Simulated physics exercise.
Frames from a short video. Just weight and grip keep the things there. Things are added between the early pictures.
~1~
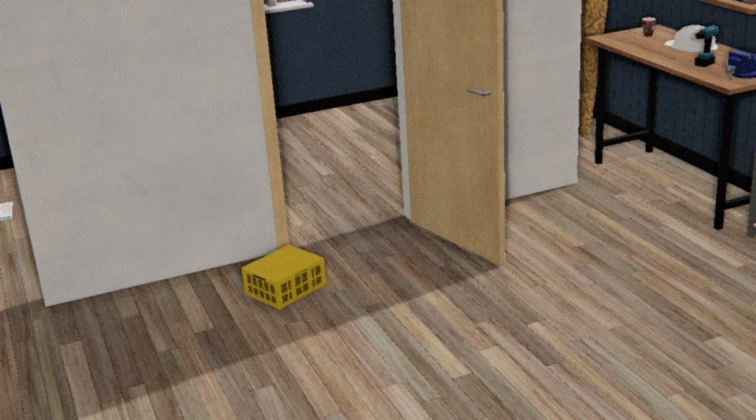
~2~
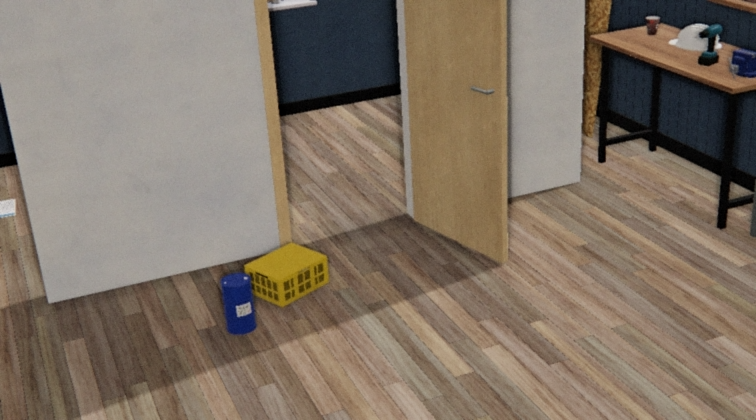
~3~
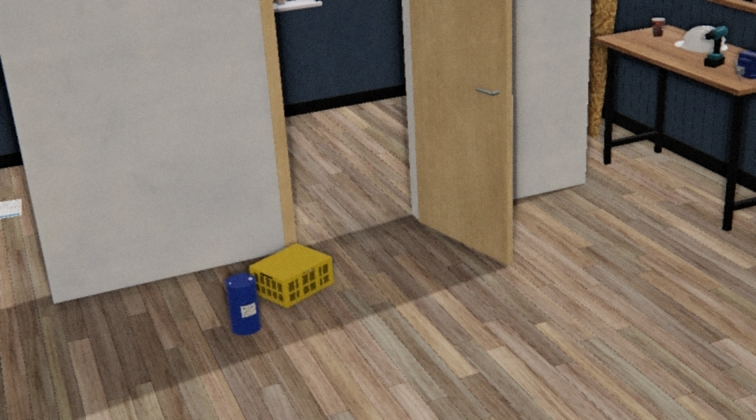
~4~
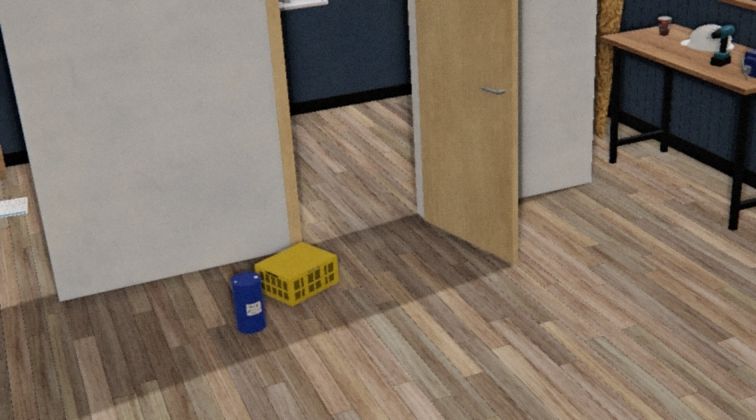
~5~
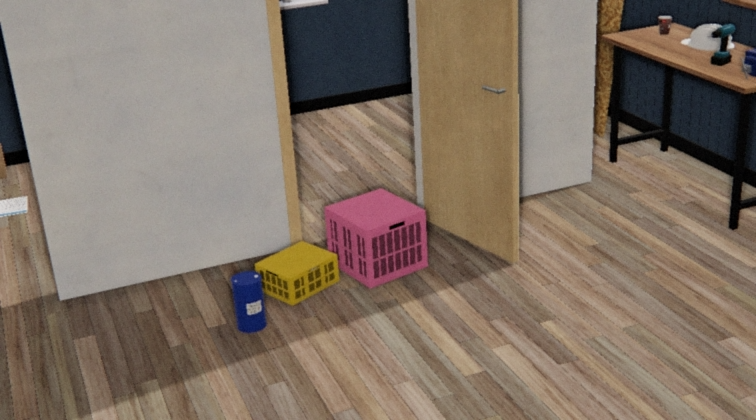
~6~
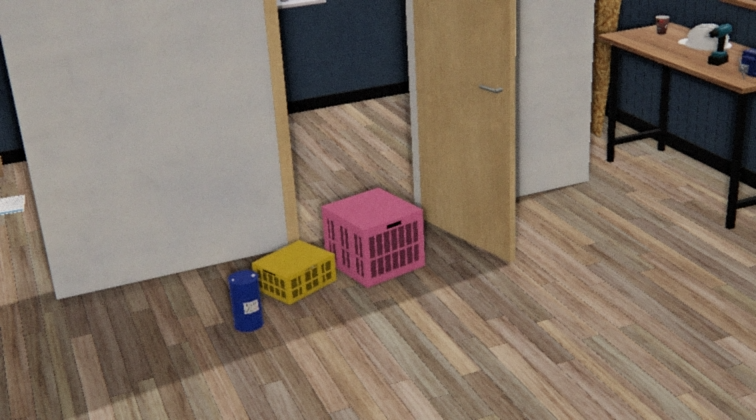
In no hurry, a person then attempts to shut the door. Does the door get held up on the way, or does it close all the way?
It gets held up.
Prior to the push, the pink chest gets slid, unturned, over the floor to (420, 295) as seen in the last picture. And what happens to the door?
Well, then the door stays ajar.
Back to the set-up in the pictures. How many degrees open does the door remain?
Roughly 65°.
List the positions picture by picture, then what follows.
In the first picture, door wide open and still.
In the second picture, door wide open and still; blue canister (239, 304); yellow crate (287, 274).
In the third picture, door wide open and still; blue canister (243, 305); yellow crate (292, 275).
In the fourth picture, door wide open and still; blue canister (249, 303); yellow crate (297, 273).
In the fifth picture, door wide open and still; blue canister (249, 302); yellow crate (298, 272).
In the sixth picture, door wide open and still; pink chest (373, 236); blue canister (246, 301).
Then, 0.50 s on from there, door at 94°.
Then, 0.80 s on from there, door at 78°.
Then, 1.00 s on from there, door at 67°.
In the end, door at 65°; all 3 unmoved. At the end, from the last picture's camera, pink chest near (368, 236).
